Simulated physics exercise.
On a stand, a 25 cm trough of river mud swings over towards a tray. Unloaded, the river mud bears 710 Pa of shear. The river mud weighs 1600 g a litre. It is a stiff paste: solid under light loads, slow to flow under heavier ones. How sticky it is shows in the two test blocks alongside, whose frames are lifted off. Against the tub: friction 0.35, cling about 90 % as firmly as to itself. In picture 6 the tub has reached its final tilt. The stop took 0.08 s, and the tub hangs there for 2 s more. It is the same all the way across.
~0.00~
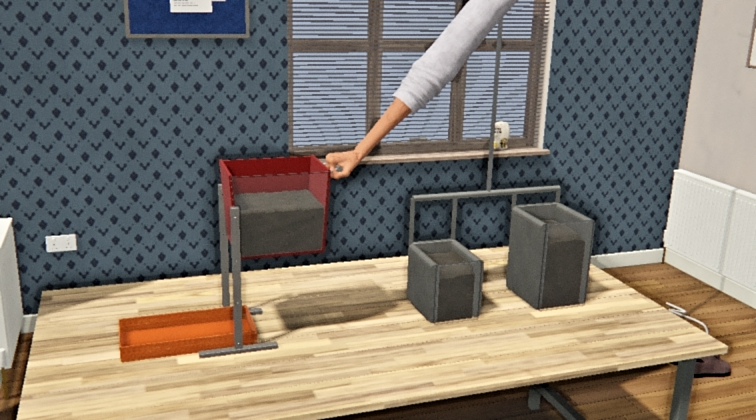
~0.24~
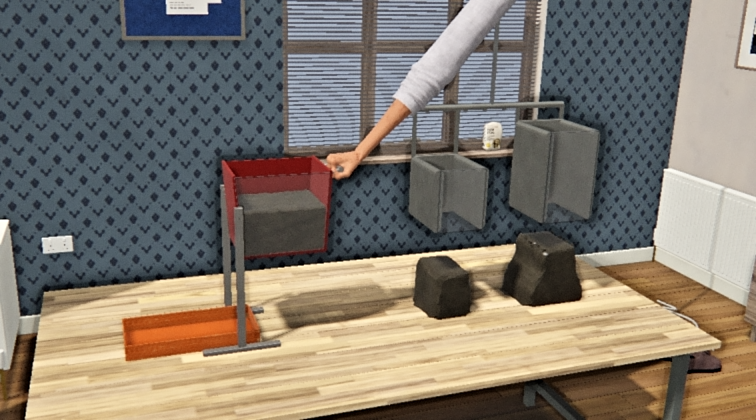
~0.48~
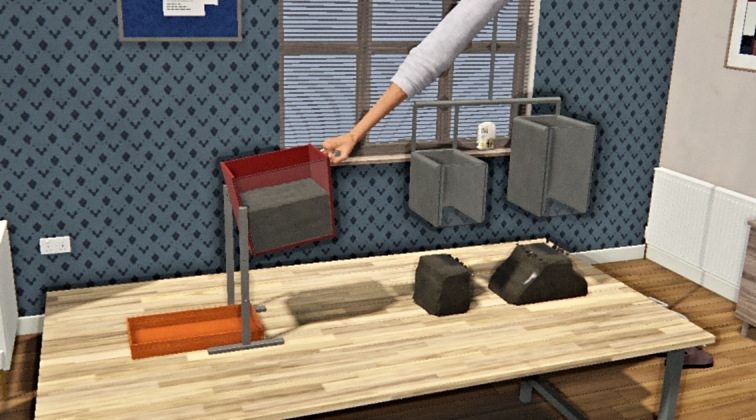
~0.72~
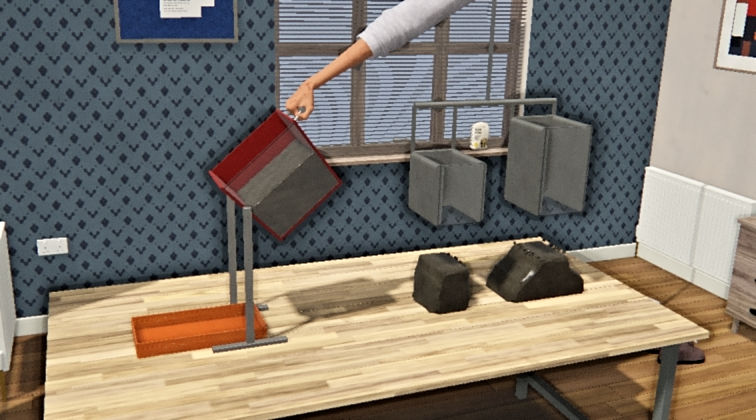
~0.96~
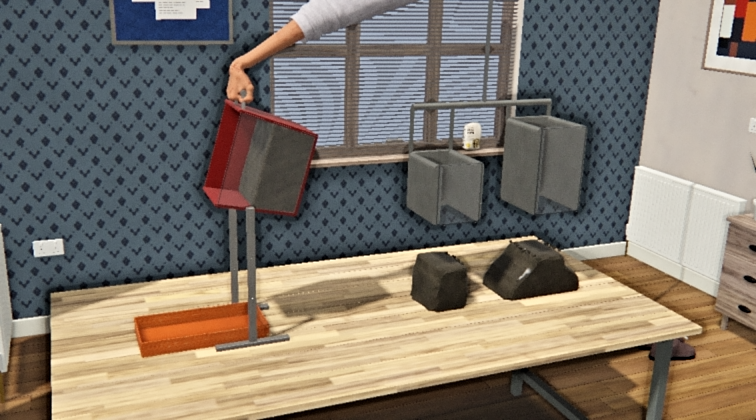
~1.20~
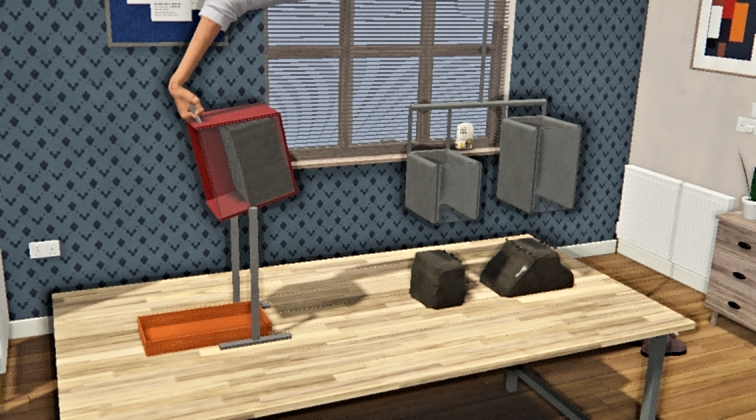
Two grey moulds lifting off dark mud blocks, the larger block slumping, then a hand tilting a red mud-filled tub leftward.
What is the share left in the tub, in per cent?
Close to 45 per cent.
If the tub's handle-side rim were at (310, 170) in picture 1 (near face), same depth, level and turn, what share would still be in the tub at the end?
It would be near 55 %.
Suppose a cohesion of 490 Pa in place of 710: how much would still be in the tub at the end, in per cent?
In that case some 35 per cent.
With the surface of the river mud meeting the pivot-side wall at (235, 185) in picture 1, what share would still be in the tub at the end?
It would be near 25 %.
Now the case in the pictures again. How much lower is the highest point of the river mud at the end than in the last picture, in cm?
Roughly 18 cm.
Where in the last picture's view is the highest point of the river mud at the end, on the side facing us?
At about (262, 179).
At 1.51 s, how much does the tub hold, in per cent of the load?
Some 55 per cent.
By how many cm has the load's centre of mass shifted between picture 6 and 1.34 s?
About 7 cm.
After 1.34 s, the tub is at 102 degrees and holds 100 %.
After 1.51 s, the tub is at 102 degrees and holds 55 %.
After 1.68 s, the tub is at 102 degrees and holds 45 %.
After 1.85 s, the tub is at 102 degrees and holds 45 %.
After 3.20 s, at the end, the tub is at 102 degrees and holds 45 %.
